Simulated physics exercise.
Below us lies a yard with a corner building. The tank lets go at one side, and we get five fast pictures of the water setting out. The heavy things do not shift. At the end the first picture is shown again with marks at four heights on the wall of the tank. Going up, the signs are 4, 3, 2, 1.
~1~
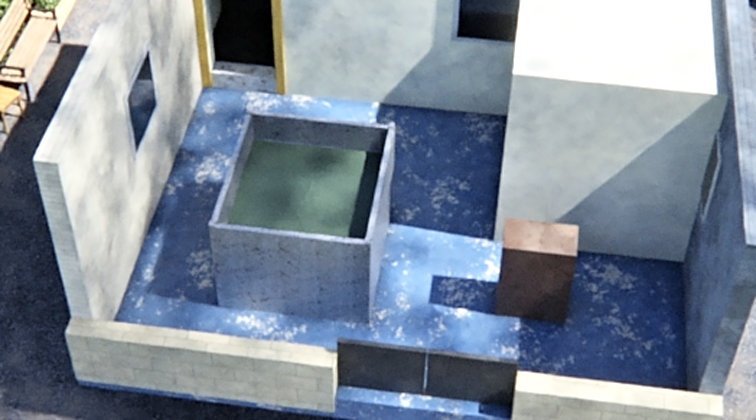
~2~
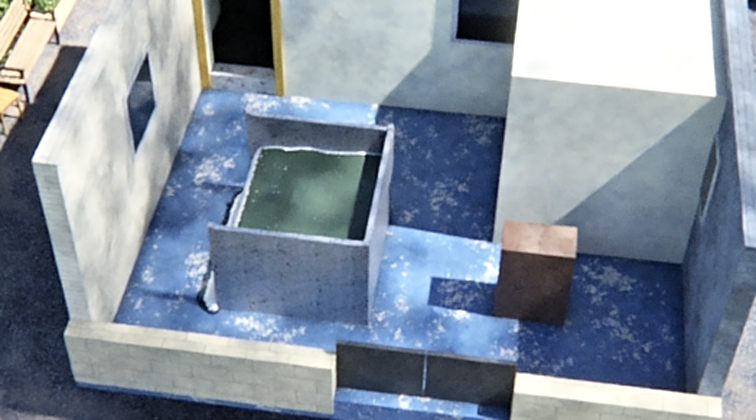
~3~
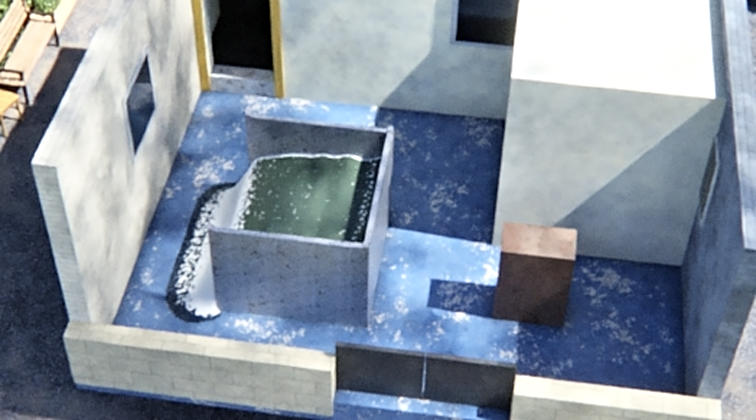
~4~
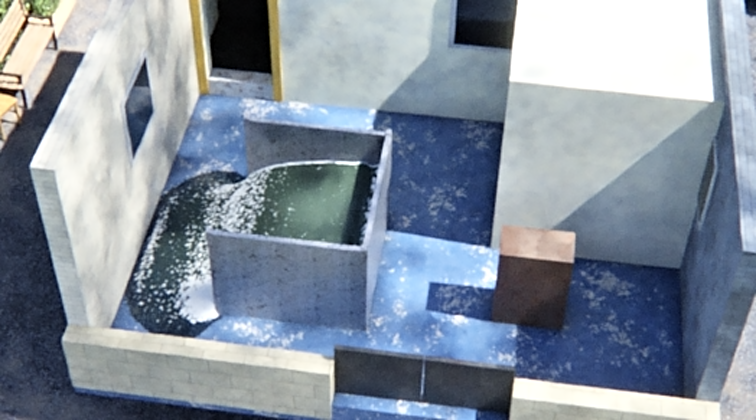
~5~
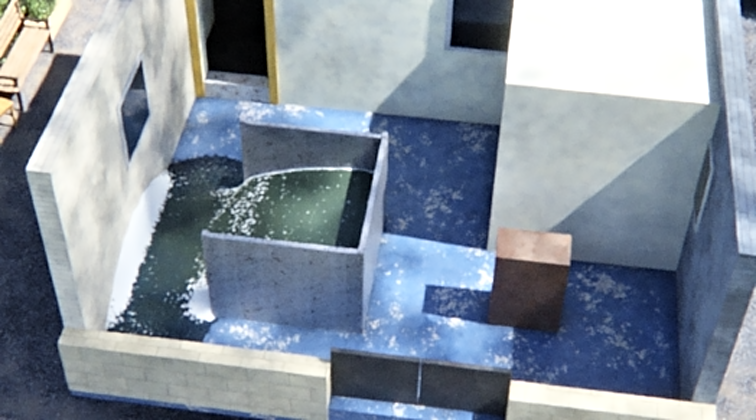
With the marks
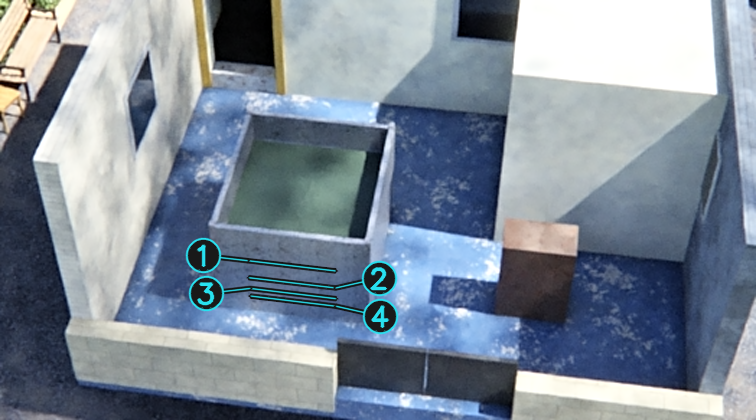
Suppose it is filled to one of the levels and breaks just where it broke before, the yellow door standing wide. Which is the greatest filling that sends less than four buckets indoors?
Level 2.
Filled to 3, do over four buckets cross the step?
No, that is safe.
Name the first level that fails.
1 it is.
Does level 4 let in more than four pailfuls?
No, that is safe.
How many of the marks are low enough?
Three of the four.
In cyan, 1 at (291, 265); 2 at (292, 282); 3 at (292, 293); 4 at (293, 301); from the bottom up 4, 3, 2, 1.
With 1, about 11 bucketfuls get in.
With 2, a bucket or two gets in.
With 3, nothing gets over.
With 4, nothing gets over.
